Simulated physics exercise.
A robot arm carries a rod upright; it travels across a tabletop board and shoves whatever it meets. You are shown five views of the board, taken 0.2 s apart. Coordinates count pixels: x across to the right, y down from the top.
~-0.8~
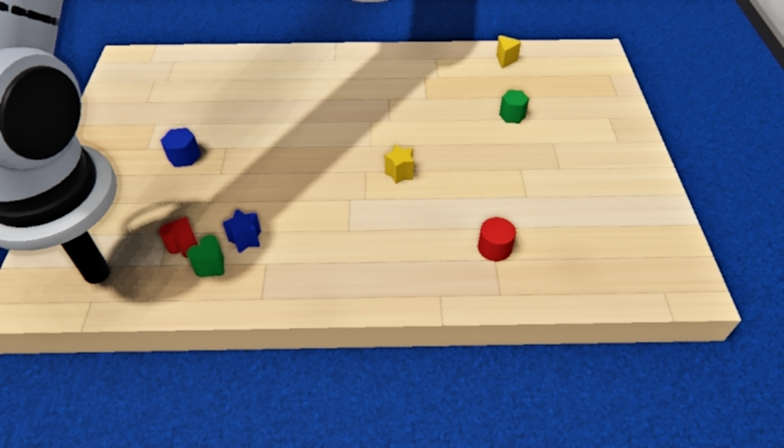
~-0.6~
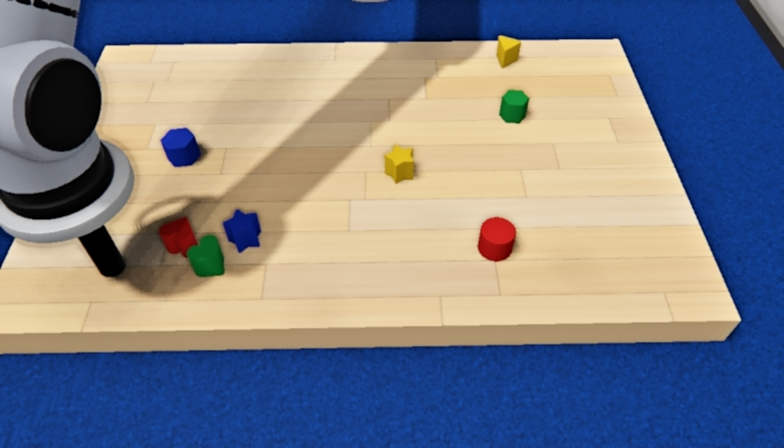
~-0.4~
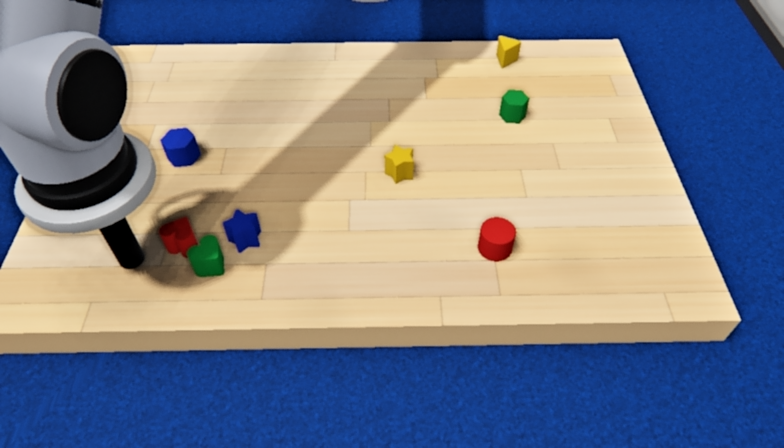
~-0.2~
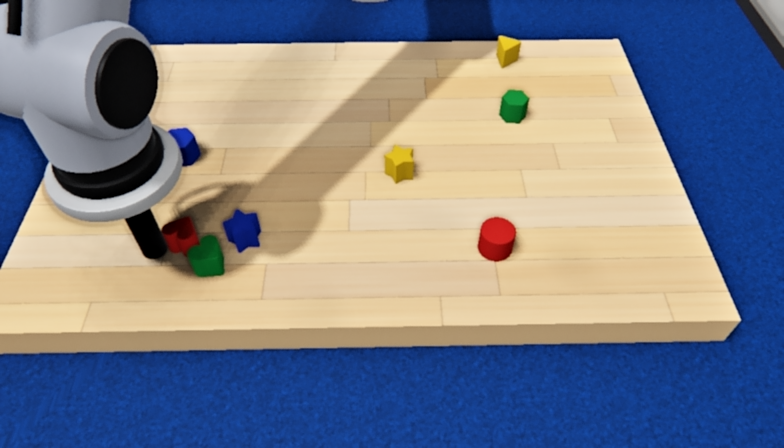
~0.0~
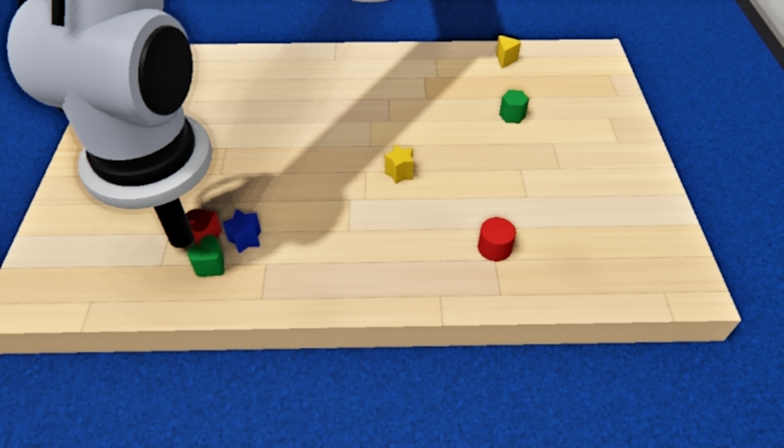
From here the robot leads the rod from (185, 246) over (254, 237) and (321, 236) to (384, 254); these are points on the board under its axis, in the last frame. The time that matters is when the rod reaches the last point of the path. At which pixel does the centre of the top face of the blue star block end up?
Its top middle will sit at (339, 201).
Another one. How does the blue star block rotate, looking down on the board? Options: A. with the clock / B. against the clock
Letter B.
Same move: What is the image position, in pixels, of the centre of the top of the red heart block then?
About (238, 203).
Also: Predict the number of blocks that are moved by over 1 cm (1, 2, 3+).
I'd say two blocks get shifted by more than about 1 cm.
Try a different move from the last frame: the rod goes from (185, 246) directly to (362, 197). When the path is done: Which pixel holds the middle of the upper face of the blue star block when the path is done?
I expect it at (284, 219).
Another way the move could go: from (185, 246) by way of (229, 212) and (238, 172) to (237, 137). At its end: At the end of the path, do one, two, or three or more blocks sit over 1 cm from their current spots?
There will be one block displaced.
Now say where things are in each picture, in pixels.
In the first picture, tip of the rod at (98, 274), middles of tops, red heart block at (177, 229), green heart block at (205, 249), blue star block at (241, 221).
In the second picture, rod at (113, 268), nothing pushed.
In the third picture, rod at (132, 260), nothing pushed.
In the fourth picture, rod at (155, 250), red heart block at (179, 228).
In the fifth picture, rod at (182, 239), red heart block at (199, 218), green heart block at (205, 249), blue star block at (241, 221).
What follows on the original path. One third of the way, rod at (252, 230); red heart block at (238, 203), turned 75° anticlockwise; blue star block at (279, 213), turned 55° clockwise.
Two thirds of the way, rod at (321, 229); red heart block at (238, 203), turned 75° anticlockwise; blue star block at (333, 202), turned 20° anticlockwise.
At the end, rod at (384, 247); red heart block at (238, 203), turned 75° anticlockwise; green heart block unmoved; blue star block at (339, 201), turned 45° anticlockwise.
